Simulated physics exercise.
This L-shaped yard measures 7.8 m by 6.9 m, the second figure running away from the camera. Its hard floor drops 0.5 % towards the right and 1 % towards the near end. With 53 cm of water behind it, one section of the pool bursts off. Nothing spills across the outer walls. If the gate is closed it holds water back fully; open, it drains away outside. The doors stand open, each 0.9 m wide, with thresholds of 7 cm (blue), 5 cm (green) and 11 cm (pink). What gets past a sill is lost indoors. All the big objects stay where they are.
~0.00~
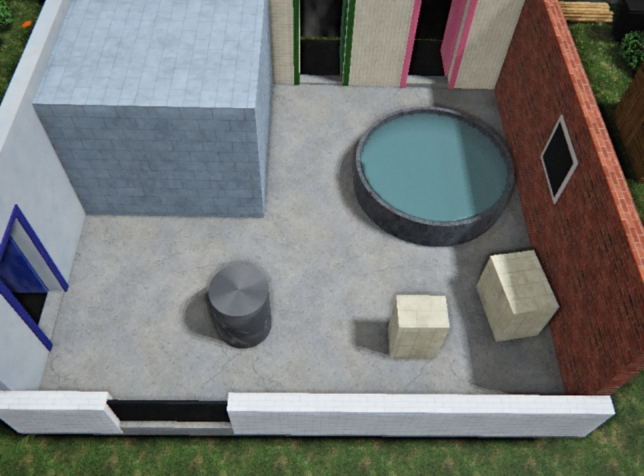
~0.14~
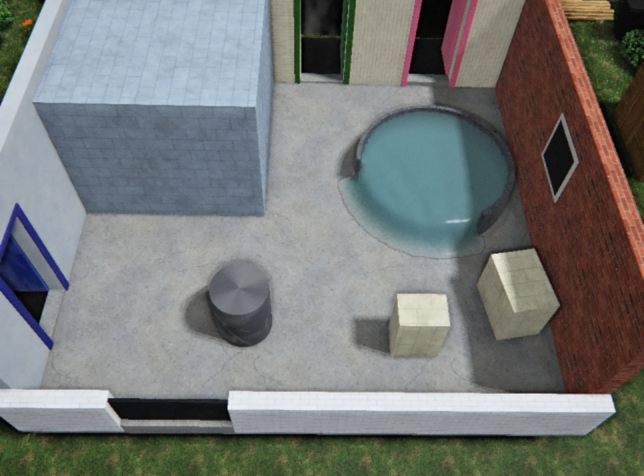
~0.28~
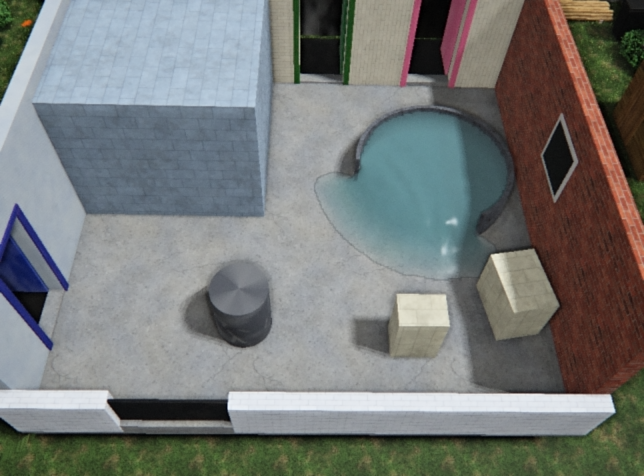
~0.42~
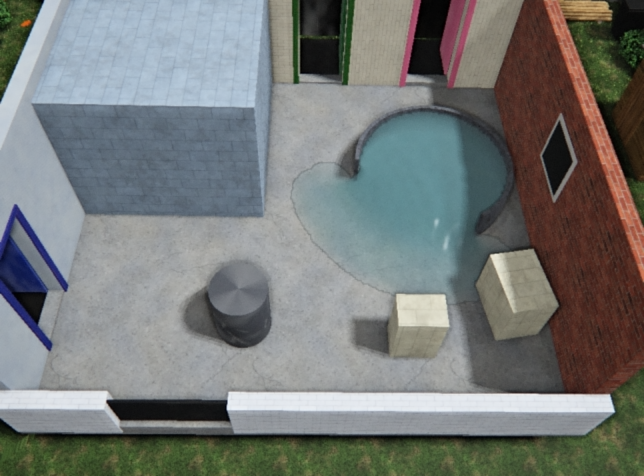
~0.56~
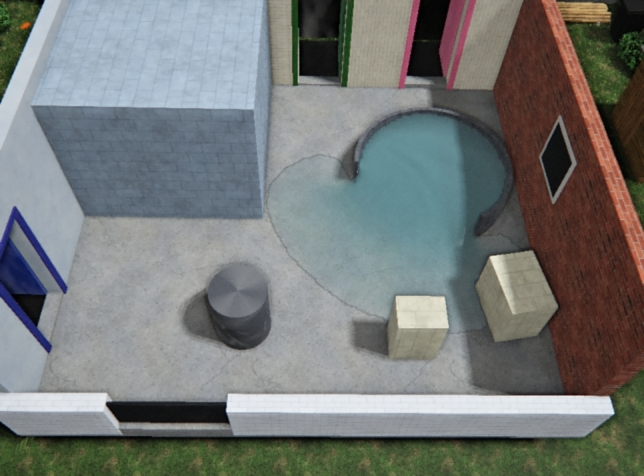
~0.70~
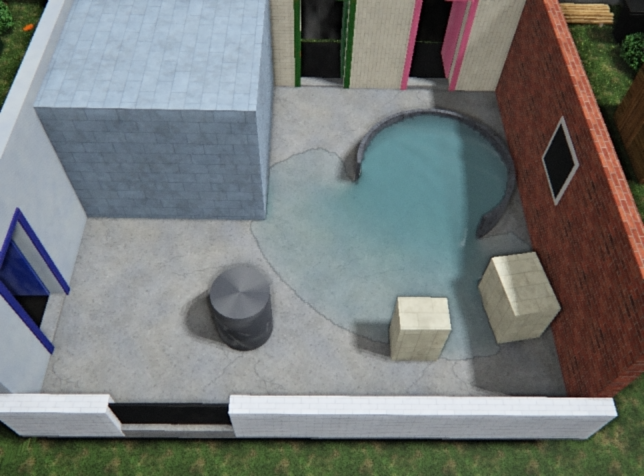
In a walled yard, a round pool's near side vanishes and water spreads across the floor.
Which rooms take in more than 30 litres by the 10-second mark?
Within that time: At the blue door it passes the limit; at the green door it does not reach the limit; at the pink door it stays under the limit.
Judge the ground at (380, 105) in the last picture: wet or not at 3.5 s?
It is dry.
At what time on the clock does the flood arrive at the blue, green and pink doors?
Arrival: Blue 2.4 s, green 3.4 s, pink 7.0 s.
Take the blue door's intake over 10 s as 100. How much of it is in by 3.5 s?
Some 10 per cent by then.
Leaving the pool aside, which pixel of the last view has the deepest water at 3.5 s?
Around (49, 364).
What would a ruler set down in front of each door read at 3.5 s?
Depths in cm: Blue 13, green 2, pink 0.
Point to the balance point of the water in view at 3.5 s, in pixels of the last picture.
Near (343, 292).
After 1.4 s water covers 45 % of the floor and is deepest (30 cm) near (417, 325); blue door not reached, green door not reached, pink door not reached.
After 2.2 s water covers 60 % of the floor and is deepest (35 cm) near (277, 414); blue door not reached, green door not reached, pink door not reached.
After 3.5 s water covers 80 % of the floor and is deepest (38 cm) near (49, 364); blue door 13 cm at the sill, 14 L in, green door 2 cm at the sill, 0 L in, pink door not reached.
After 6.0 s water covers 80 % of the floor and is deepest (21 cm) near (561, 416); blue door 14 cm at the sill, 117 L in, green door 1 cm at the sill, 0 L in, pink door not reached.
After 10.0 s water covers 95 % of the floor and is deepest (16 cm) near (383, 335); blue door 10 cm at the sill, 151 L in, green door 0 cm at the sill, 0 L in, pink door 2 cm at the sill, 0 L in.
